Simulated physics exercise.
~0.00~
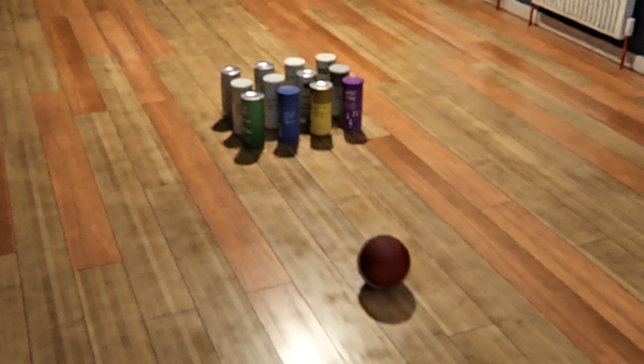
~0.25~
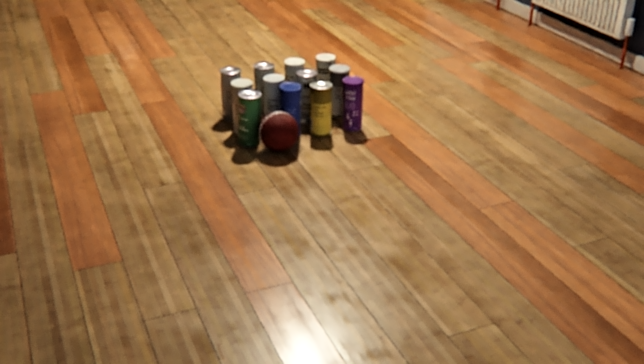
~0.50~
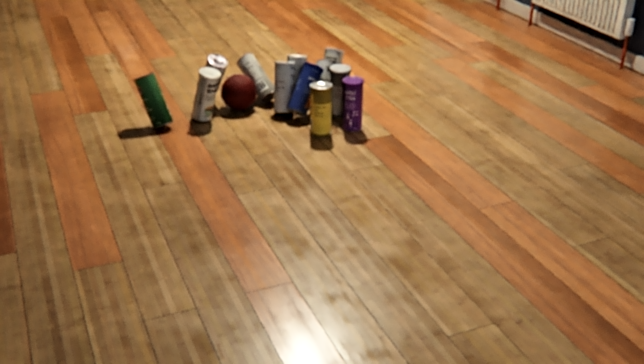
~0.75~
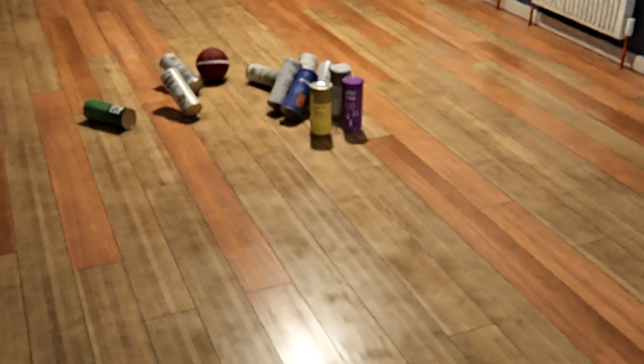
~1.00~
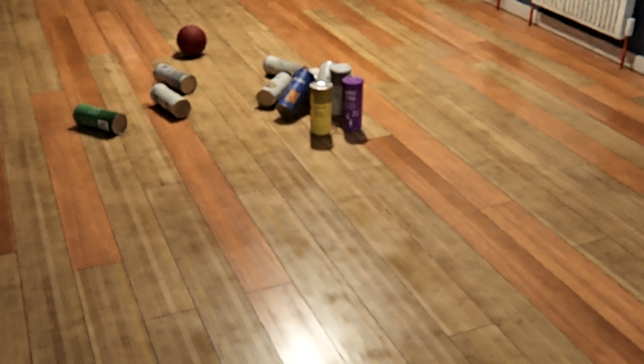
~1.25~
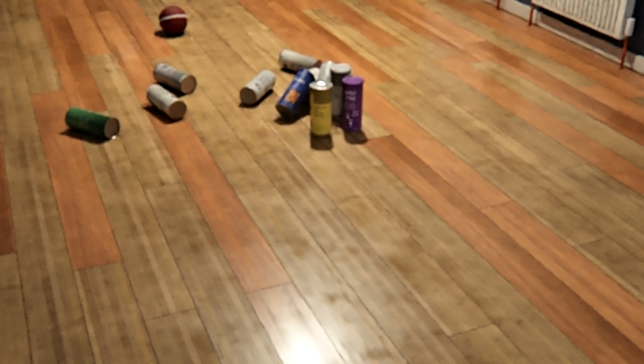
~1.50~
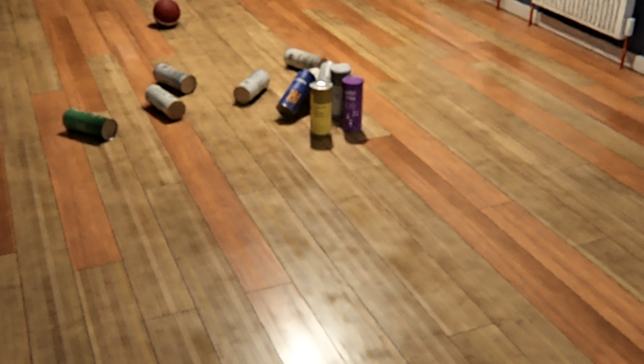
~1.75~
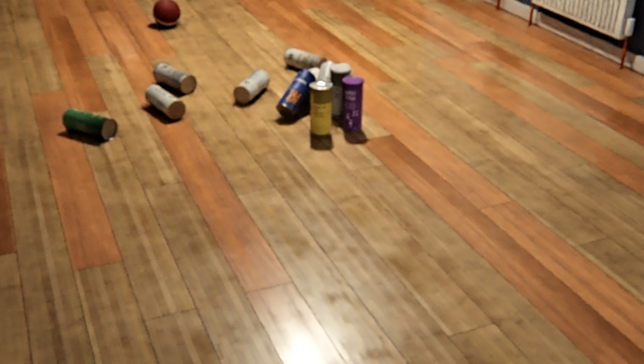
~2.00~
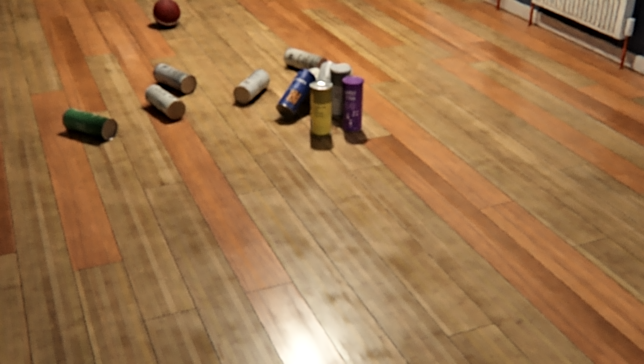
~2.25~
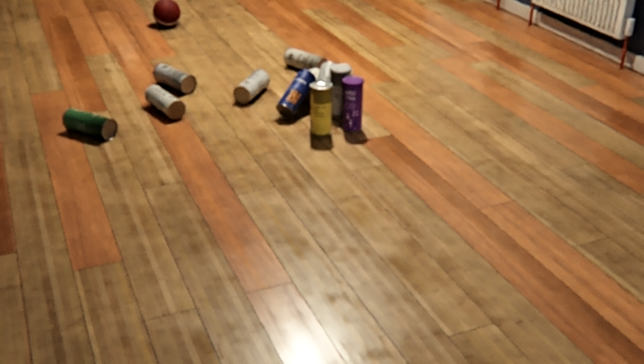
A dark red ball rolls into grouped canisters, topples several, and stops beyond them, upper left.
